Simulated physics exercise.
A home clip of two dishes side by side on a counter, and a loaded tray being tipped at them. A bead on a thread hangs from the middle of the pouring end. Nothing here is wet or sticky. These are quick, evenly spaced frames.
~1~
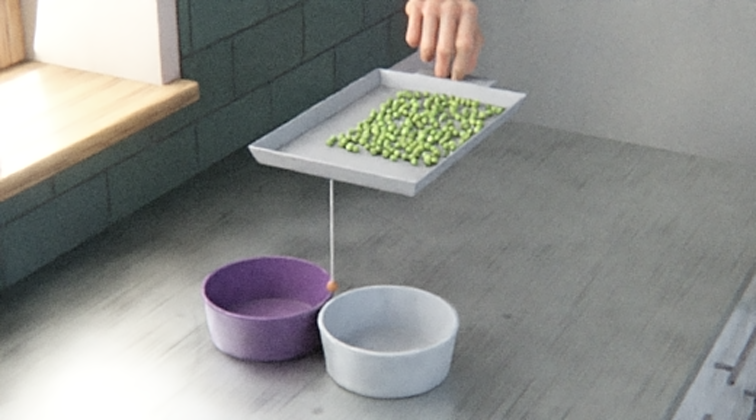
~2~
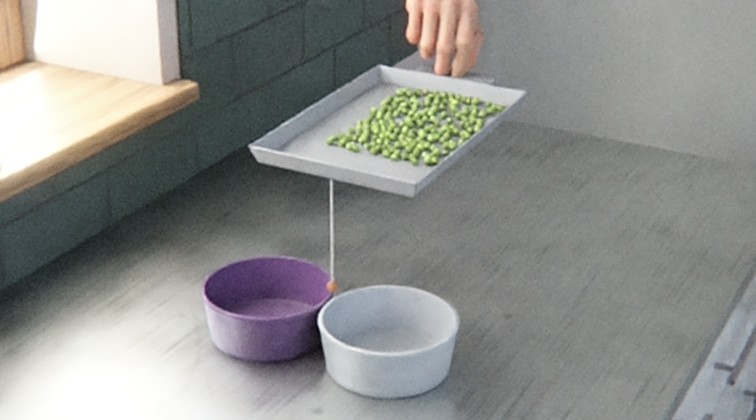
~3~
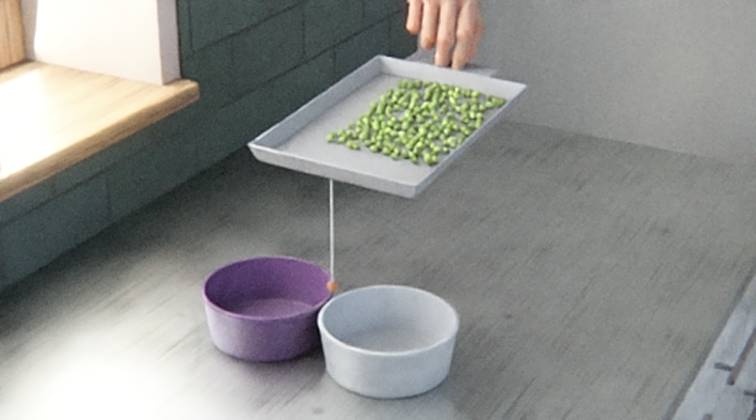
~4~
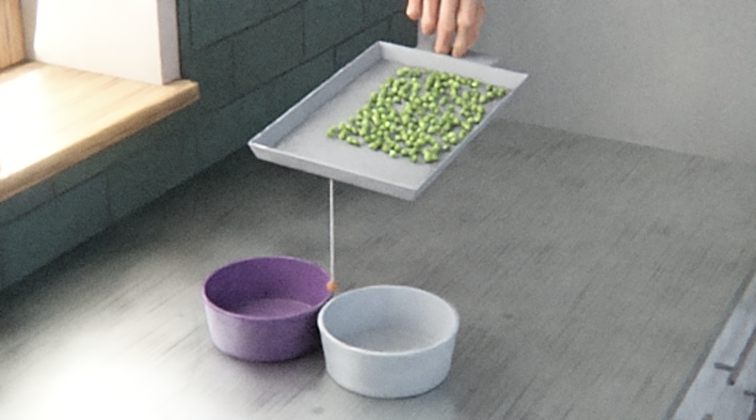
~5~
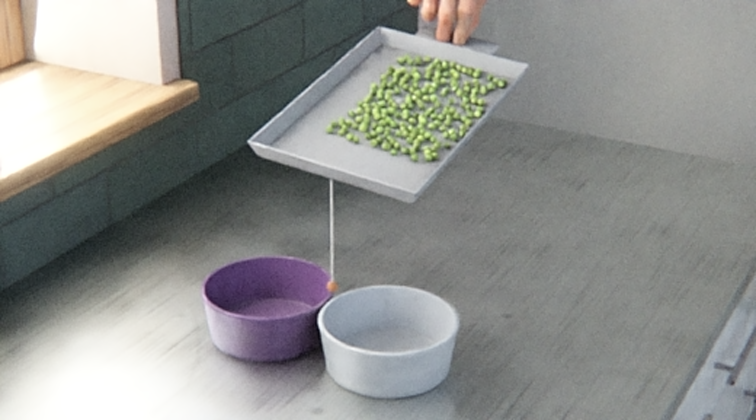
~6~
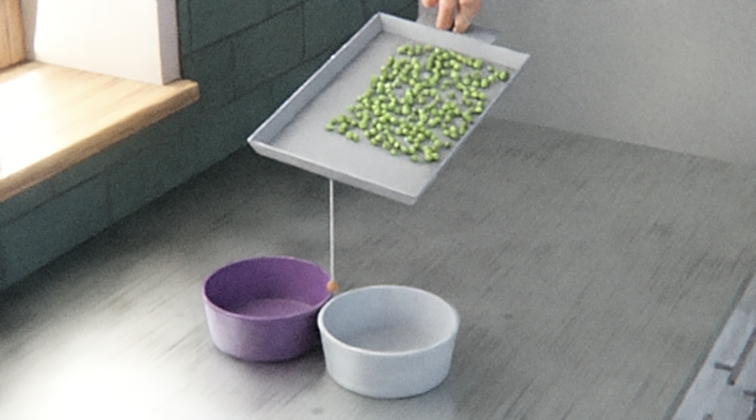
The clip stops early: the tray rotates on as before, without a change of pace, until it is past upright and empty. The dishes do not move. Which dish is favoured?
The right-hand one ends fuller.
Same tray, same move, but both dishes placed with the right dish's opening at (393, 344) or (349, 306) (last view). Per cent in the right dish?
Roughly 100 per cent, and 40 per cent.
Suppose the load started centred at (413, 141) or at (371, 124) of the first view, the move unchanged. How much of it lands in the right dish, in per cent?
The first gives 100 %, the second 90 %.
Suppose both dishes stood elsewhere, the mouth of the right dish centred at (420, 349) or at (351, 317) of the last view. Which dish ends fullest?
At the first place the right dish, at the second the right one.
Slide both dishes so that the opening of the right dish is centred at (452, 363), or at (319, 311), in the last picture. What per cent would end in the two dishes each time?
Near 50 % and 10 %.
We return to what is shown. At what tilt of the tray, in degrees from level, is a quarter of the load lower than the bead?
Roughly 70°.
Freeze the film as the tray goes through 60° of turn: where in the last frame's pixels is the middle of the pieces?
Roughly at (403, 195).
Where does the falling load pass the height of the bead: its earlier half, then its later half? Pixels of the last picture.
The first part at (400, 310); the rest at (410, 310).
Shortly afterwards, tray tipped steeply; the bulk on the tray; a little in the right dish; only a few outside both; a little in the air.
Next, tray tipped right over; only a few on the tray; all but a few in the right dish; a little outside both; only a few in the air.
Some moments later, tray tipped past a quarter turn; all but a few in the right dish; a little outside both.
In the end, tray tipped past a quarter turn; all but a few in the right dish; none at all in the left dish; a little outside both.
